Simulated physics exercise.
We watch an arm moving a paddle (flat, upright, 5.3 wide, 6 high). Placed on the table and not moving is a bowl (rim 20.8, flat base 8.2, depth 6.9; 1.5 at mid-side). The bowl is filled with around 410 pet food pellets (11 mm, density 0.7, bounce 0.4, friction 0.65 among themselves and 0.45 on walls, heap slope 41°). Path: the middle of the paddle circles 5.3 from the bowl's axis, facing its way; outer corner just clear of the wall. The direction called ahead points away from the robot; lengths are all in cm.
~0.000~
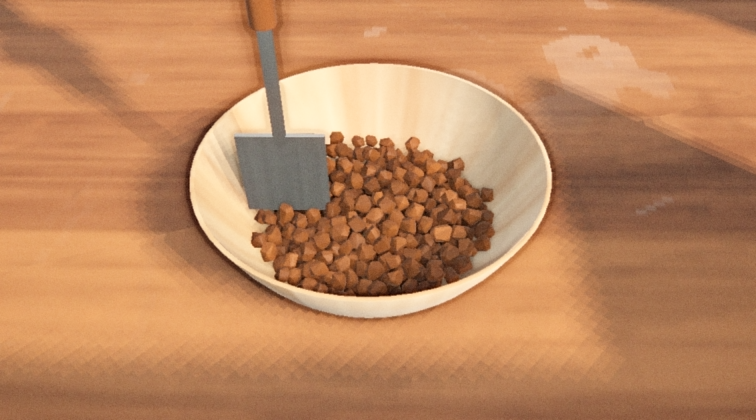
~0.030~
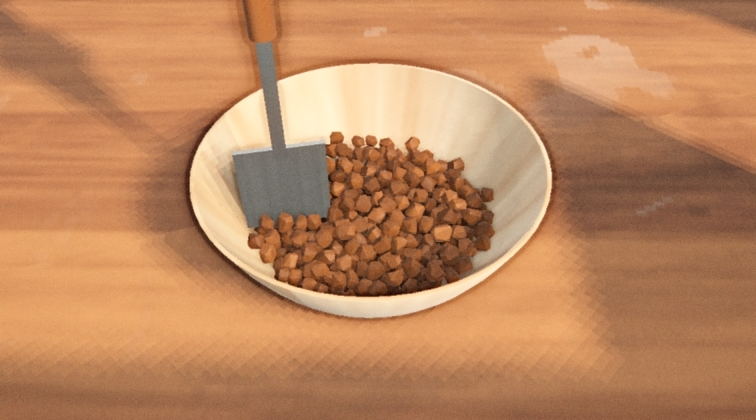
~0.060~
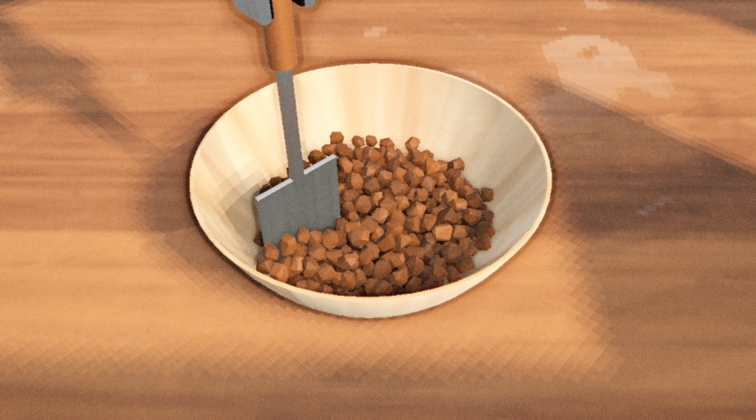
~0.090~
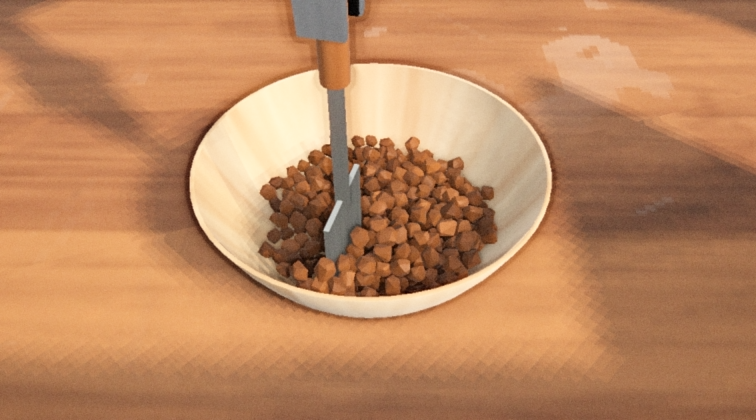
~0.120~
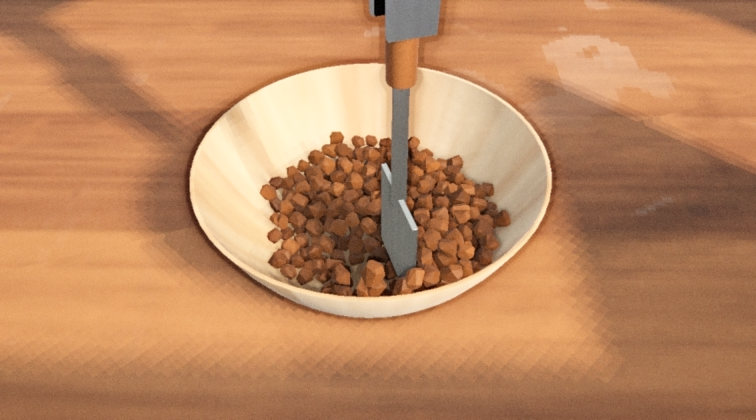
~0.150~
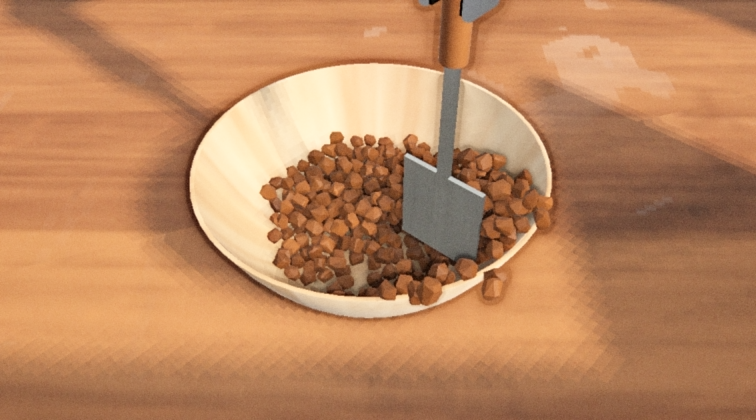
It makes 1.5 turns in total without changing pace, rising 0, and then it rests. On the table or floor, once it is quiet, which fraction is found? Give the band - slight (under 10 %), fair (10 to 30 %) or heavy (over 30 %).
Band: Heavy.
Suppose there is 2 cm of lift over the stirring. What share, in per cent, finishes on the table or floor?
My guess is close to 15 per cent.
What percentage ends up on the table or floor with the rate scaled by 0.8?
Estimated share: Near 30 per cent.
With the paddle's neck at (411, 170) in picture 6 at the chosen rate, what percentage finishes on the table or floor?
Roughly 30 per cent.
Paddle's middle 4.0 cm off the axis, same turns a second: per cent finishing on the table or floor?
Then about 35 per cent.
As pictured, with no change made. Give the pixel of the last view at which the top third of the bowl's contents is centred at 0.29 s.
Around pixel (312, 122).
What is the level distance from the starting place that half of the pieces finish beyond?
Somewhere around 12 centimetres.
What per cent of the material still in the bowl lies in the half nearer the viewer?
Around 40 percent of it.
After 0.29 s, 292° round, highest piece 12 above the table; 341 in the bowl, 8 on the table or floor, 62 in flight or on the tool.
After 0.43 s, 83° round, highest piece 11 above the table; 288 in the bowl, 73 on the table or floor, 50 in flight or on the tool.
After 0.70 s, 180° round, highest piece 7 above the table; 249 in the bowl, 159 on the table or floor, 3 in flight or on the tool.
After 1.40 s, 180° round, highest piece 6 above the table; 249 in the bowl, 162 on the table or floor.
At rest, 249 in the bowl, 162 on the table or floor. That is 39 % on the table or floor.
